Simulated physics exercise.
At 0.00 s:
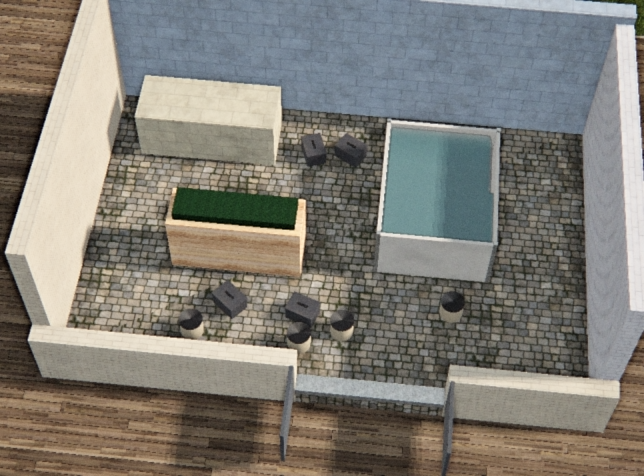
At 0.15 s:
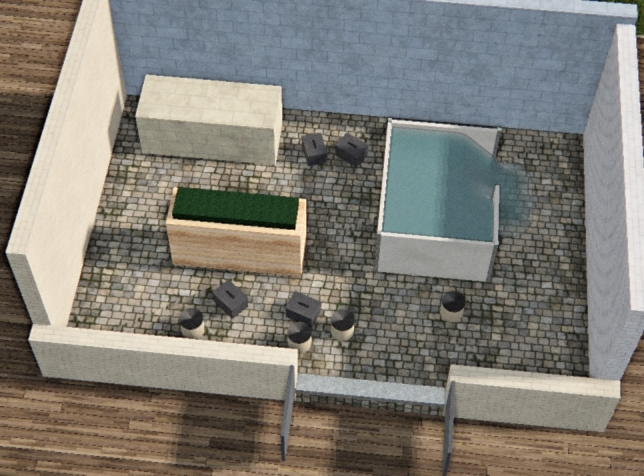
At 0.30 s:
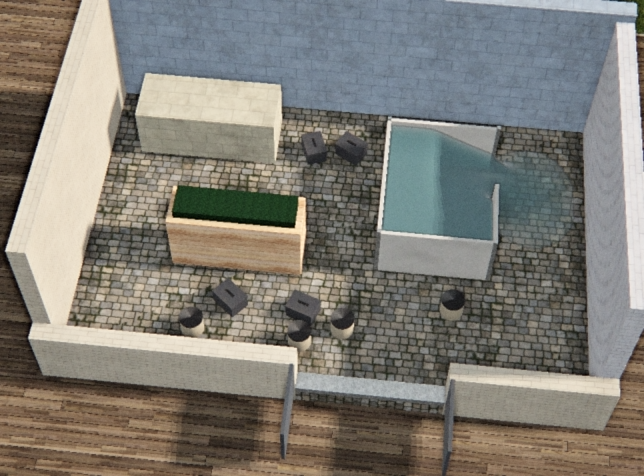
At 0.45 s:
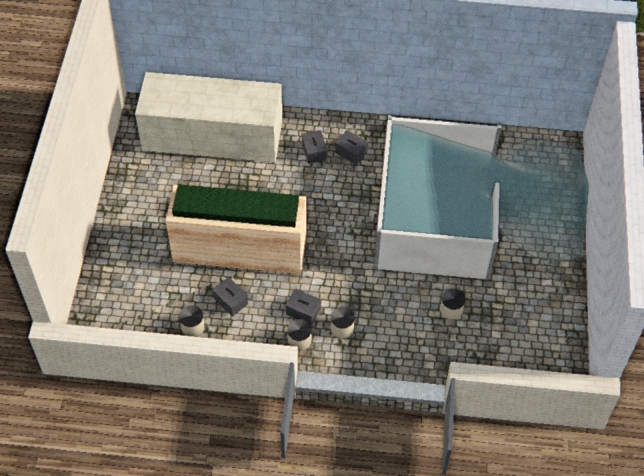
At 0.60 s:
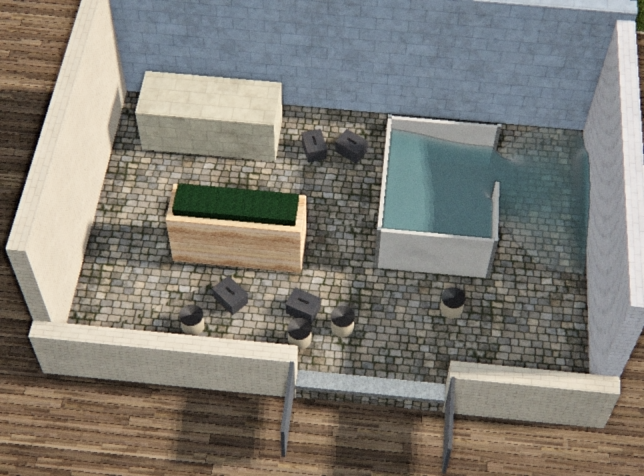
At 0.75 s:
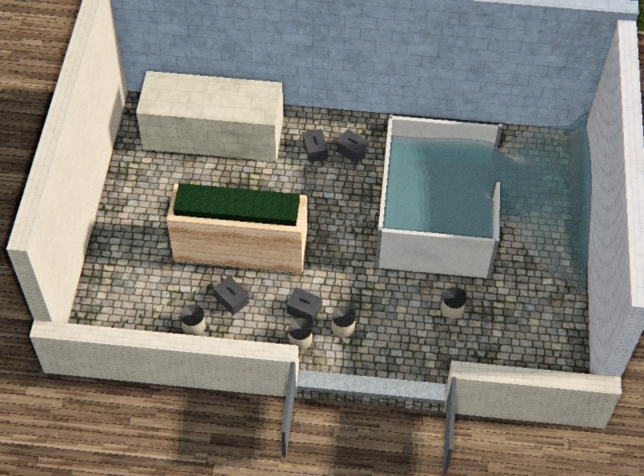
Water burst through the right side of a white tank in a walled, stone-paved yard and spread across the paving to the right-hand wall, while the scattered pots and dark blocks stayed put.
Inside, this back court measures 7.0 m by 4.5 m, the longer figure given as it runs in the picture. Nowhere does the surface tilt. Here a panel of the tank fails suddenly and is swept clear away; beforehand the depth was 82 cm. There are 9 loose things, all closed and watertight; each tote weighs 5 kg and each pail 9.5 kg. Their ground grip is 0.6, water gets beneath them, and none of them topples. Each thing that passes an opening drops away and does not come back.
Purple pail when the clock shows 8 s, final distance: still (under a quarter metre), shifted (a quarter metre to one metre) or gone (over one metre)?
Still.
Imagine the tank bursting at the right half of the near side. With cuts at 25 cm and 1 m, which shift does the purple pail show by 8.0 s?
The purple pail simply stays where it is.
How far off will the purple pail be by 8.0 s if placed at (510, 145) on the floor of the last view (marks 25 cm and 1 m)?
From that spot, it is pushed far off.
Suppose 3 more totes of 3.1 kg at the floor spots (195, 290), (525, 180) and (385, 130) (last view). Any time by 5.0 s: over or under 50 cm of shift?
Well, in that order it's lower, higher and higher.
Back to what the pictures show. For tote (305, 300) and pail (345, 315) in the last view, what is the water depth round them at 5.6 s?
Some 3 cm at the first, some 7 cm at the second.
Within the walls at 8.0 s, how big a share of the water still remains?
Remaining: Approx. 90 per cent.
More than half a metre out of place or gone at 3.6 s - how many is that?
By then 2.
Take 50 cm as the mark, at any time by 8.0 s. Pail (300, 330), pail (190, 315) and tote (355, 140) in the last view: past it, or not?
Taking them in order: Fell shy, fell shy and exceeded.
After 1.6 s the purple pail is near (201, 195), 0.0 m from its start, aground; 0 of 9 are out; 0 afloat.
After 3.6 s the purple pail is near (201, 195), 0.0 m from its start, aground; 0 of 9 are out; 0 afloat.
After 5.6 s the purple pail is near (201, 195), 0.0 m from its start, aground; 0 of 9 are out; 2 afloat.
After 8.0 s the purple pail is near (201, 195), 0.0 m from its start, aground; 0 of 9 are out; 4 afloat.
